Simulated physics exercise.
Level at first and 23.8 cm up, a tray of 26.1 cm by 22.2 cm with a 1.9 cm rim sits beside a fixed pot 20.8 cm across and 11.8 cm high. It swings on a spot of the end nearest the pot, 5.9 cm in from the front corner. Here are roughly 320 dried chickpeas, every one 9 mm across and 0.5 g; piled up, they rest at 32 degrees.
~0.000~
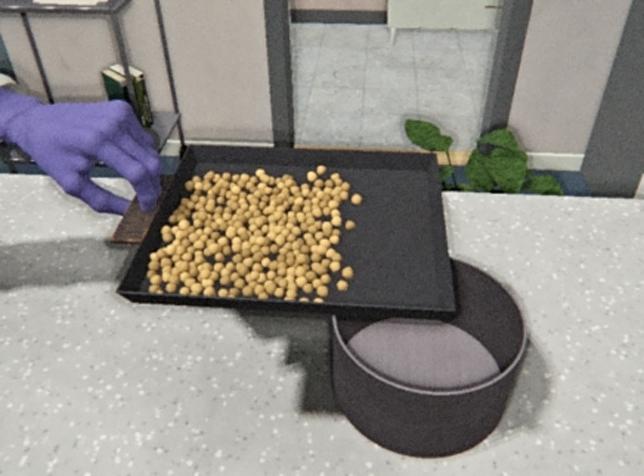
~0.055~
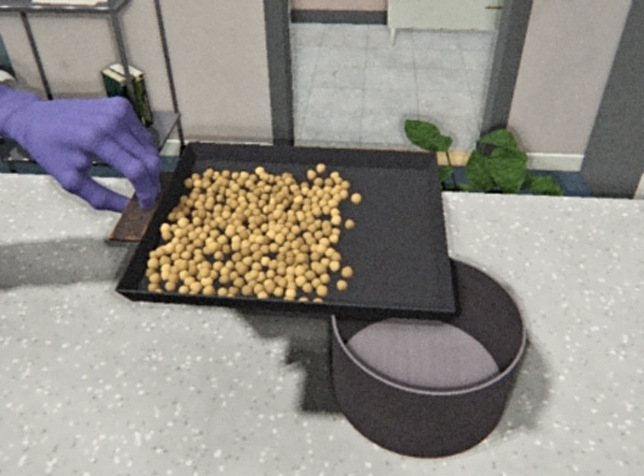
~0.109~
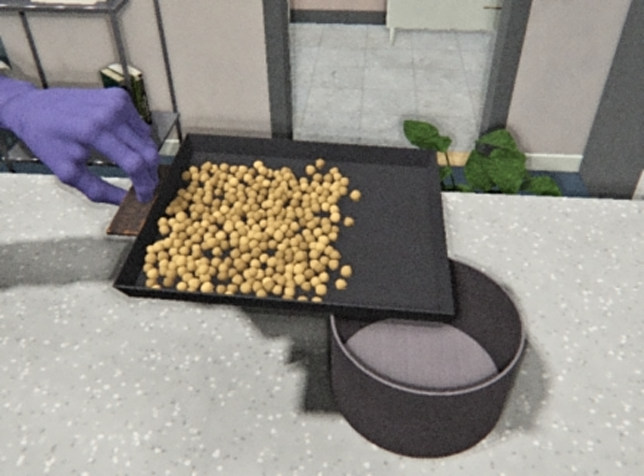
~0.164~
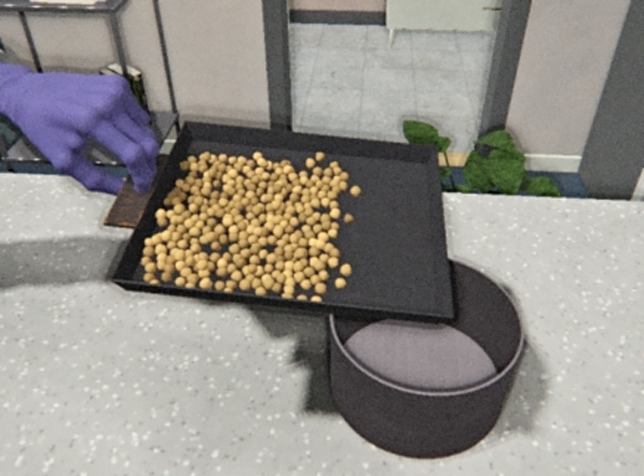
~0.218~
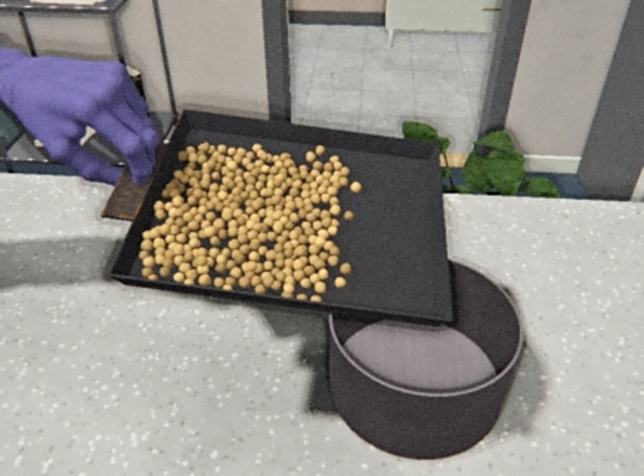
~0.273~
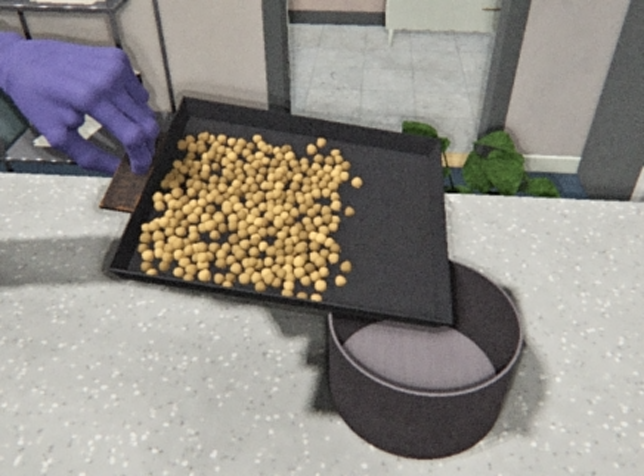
The clip opens on a dark tray of dried chickpeas, almost level, with a purple-gloved hand at its left end and its right end over a dark round pot on a speckled counter. The hand raises the left end steadily, slanting the tray down toward the pot, while the chickpeas stay bunched on the left.
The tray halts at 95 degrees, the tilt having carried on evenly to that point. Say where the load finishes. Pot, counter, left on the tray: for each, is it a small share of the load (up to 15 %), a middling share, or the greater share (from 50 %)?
Pot: A small share, counter: The greater share, tray: A small share.
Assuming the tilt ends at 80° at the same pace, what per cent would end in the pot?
Then about 5 per cent.
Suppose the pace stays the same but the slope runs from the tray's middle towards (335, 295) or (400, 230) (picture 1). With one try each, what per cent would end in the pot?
Around 5 % for the first direction, around 75 % for the second.
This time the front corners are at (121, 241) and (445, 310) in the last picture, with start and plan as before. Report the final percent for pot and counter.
Per cent by place - pot 35, counter 65.
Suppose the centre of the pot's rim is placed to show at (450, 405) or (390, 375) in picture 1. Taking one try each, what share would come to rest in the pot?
Try one: ~ 100 %; try two: ~ 95 %.
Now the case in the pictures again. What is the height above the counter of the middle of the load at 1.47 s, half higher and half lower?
About 24 centimetres.
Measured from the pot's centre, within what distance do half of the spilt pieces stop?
I'd say around 18 centimetres.
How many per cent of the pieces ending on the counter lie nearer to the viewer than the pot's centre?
Roughly 100 per cent.
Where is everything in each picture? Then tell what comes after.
In the first picture, tray tilt 0 degrees, front corners at (128, 286) and (444, 303); middle of the pieces at (253, 229); pot at (428, 315).
In the second picture, tray tilt 1 degrees, front corners at (127, 284) and (444, 304); middle of the pieces at (253, 227).
In the third picture, tray tilt 3 degrees, front corners at (125, 280) and (443, 305); middle of the pieces at (251, 223).
In the fourth picture, tray tilt 6 degrees, front corners at (123, 274) and (443, 308), lowest corner right front; middle of the pieces at (251, 217).
In the fifth picture, tray tilt 9 degrees, front corners at (121, 269) and (442, 311), lowest corner right front; middle of the pieces at (250, 211).
In the sixth picture, tray tilt 12 degrees, front corners at (121, 263) and (442, 314), lowest corner right front; middle of the pieces at (250, 205); pot at (424, 316). The tray's pace is about 55 degrees a second.
Then, at 0.99 s, tilt 51 degrees; the tray holds 100 %, the pot 0 %.
After 1.47 s, tilt 77 degrees; the tray holds 70 %, the pot 0 %.
After 2.02 s, tilt 95 degrees; the tray holds 0 %, the pot 5 %.
By 2.6 s all is still; pot 5 %, counter 95 %, tray 0 %.
